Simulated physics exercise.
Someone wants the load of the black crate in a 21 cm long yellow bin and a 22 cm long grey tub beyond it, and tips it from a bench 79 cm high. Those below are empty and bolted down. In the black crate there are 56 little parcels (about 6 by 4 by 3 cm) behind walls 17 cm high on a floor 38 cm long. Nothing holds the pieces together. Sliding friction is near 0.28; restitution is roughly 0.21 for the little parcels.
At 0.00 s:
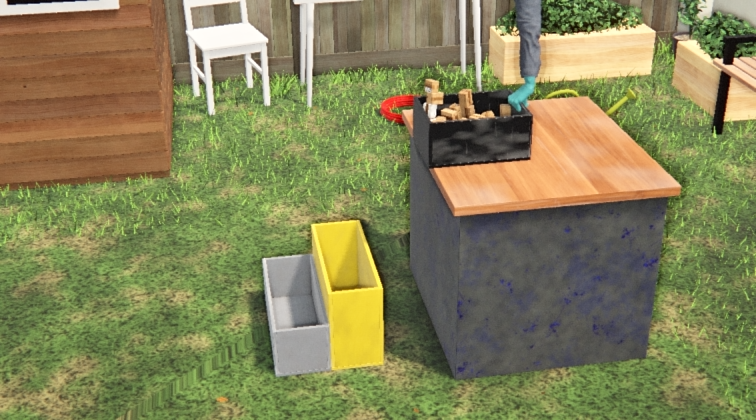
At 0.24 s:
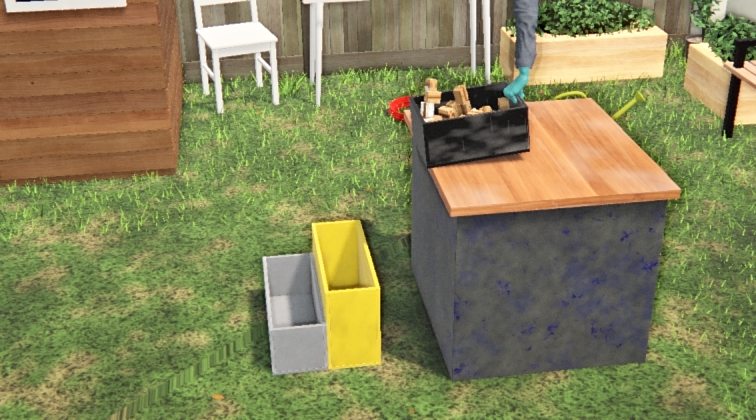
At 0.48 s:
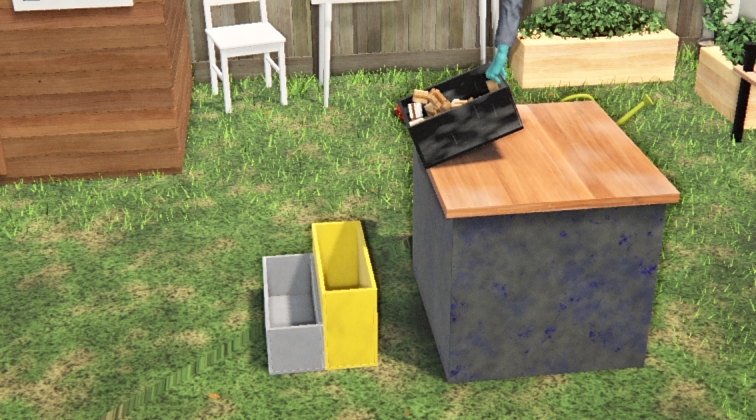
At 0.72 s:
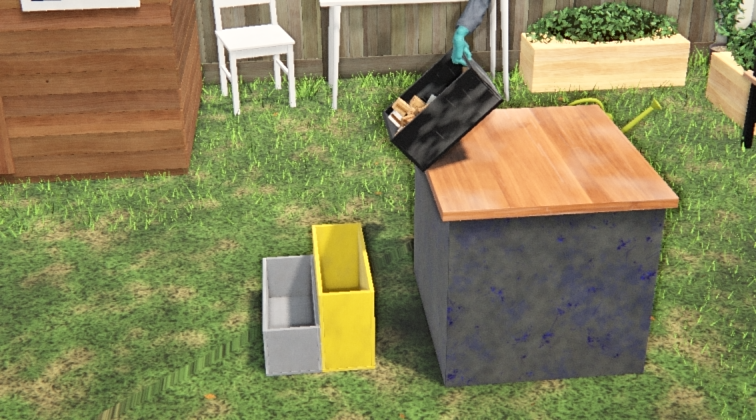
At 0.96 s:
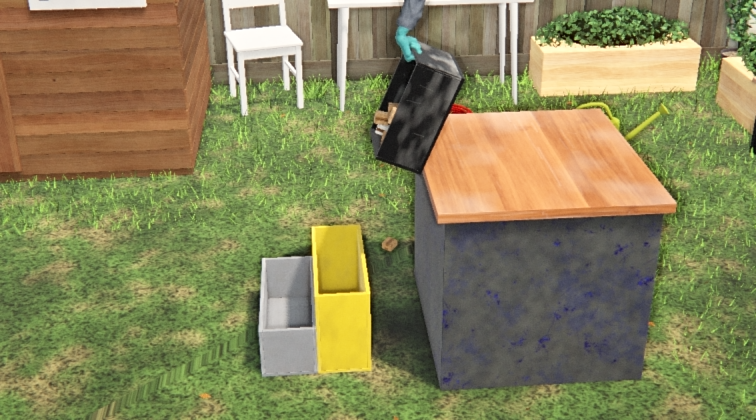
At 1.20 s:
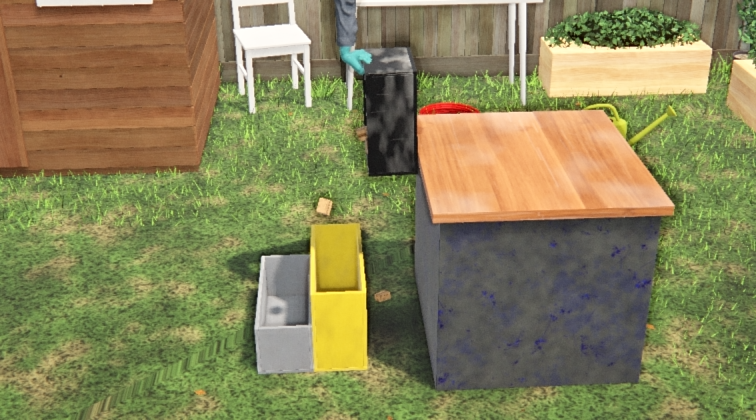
Black crate of small tan blocks tilting leftward on a wood-topped bench as a gloved hand turns it upright, a few blocks dropping near yellow and grey bins.
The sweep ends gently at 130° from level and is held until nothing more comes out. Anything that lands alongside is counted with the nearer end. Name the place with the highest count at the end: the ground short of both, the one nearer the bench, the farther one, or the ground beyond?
The largest share ends in the nearer one: The yellow bin.
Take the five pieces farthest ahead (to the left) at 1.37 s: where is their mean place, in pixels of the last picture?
At about (335, 201).
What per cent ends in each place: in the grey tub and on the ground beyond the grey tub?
Roughly 15 and 5 per cent.
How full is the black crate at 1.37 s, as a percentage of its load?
About 90 per cent.
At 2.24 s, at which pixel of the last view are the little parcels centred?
Near (329, 325).
After 1.37 s, tilt 106°; 50 still in the black crate, 1 in the grey tub, 1 on the ground short of the yellow bin and 4 in the air.
After 1.57 s, tilt 121°; 26 still in the black crate, 2 in the yellow bin, 1 in the grey tub, 1 on the ground short of the yellow bin and 26 in the air.
After 1.87 s, tilt 130°; 30 in the yellow bin, 8 in the grey tub, 1 on the ground short of the yellow bin and 17 in the air.
When it is over (at 2.24 s), 44 in the yellow bin, 9 in the grey tub, 1 on the ground short of the yellow bin and 2 on the ground beyond the grey tub.
